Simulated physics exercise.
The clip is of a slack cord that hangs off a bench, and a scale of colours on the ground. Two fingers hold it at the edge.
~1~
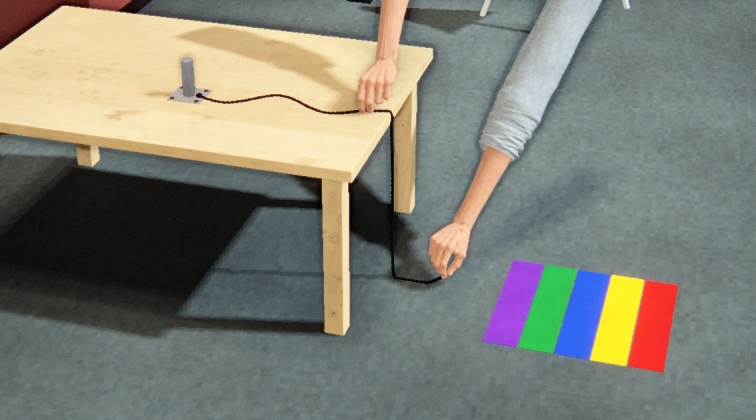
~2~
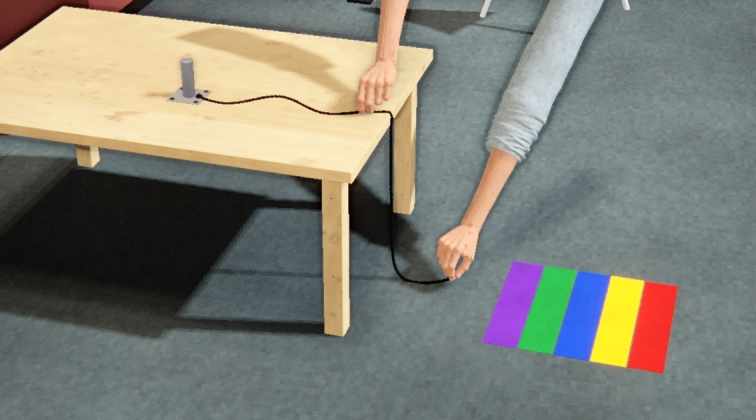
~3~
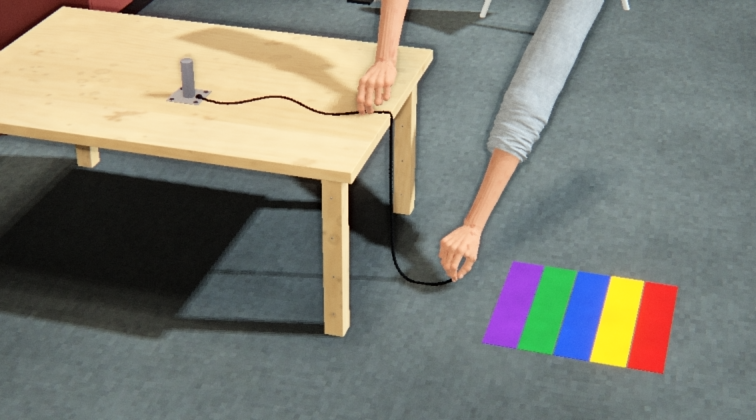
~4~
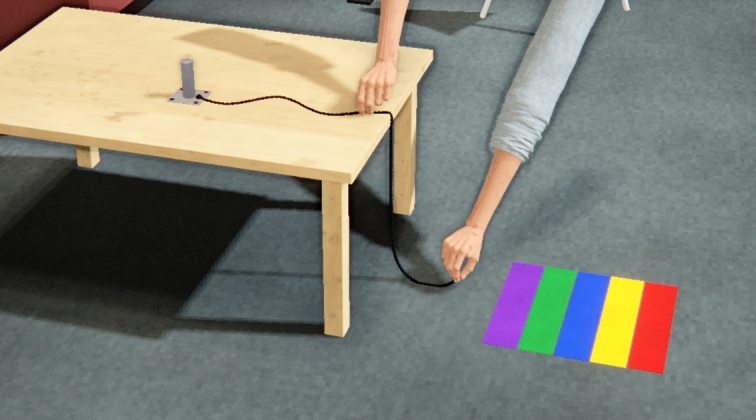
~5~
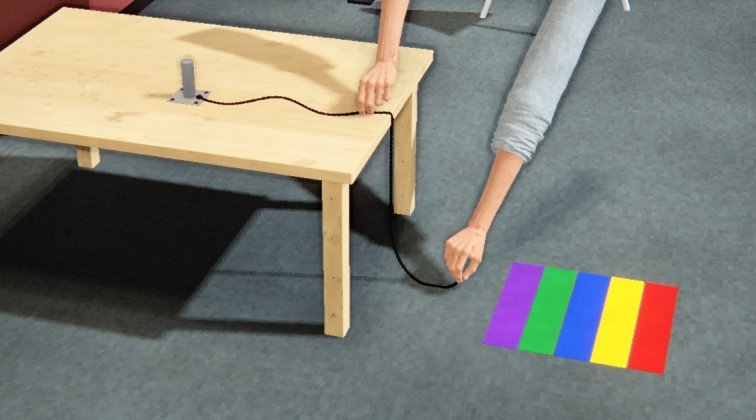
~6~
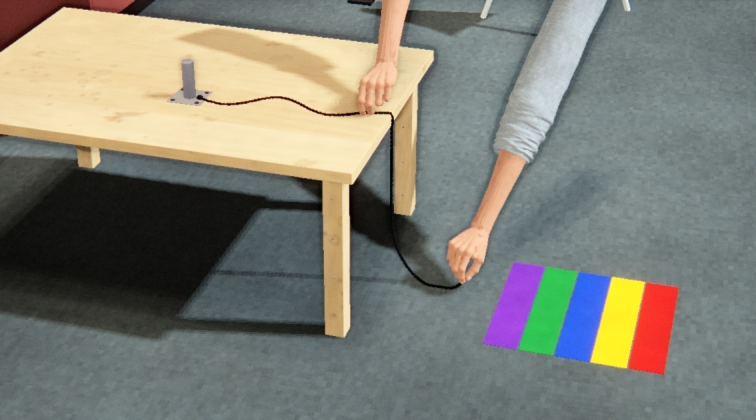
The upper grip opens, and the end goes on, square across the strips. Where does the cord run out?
Over blue.
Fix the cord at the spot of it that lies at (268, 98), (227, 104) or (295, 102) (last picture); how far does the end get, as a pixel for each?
In that order: (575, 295), (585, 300) and (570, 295).
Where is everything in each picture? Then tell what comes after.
End (446, 274); purple (505, 329); green (540, 334); blue (576, 340); yellow (612, 346); red (649, 353), in the first frame.
End (455, 276); cord through (225, 103) (293, 100) (354, 113) (391, 149) (392, 210) (397, 271), in the second frame.
End (457, 277), in the third frame.
End (459, 278); cord through (225, 104) (293, 101) (354, 114) (391, 150) (391, 210) (403, 271), in the fourth frame.
End (462, 278), in the fifth frame.
End (465, 279); cord through (226, 104) (294, 101) (355, 114) (392, 150) (391, 211) (411, 271), in the sixth frame.
Soon after, end near (517, 287); over purple.
After that, end near (562, 294); over green.
At the stop, end near (586, 298); over blue. The end stops over the blue strip.
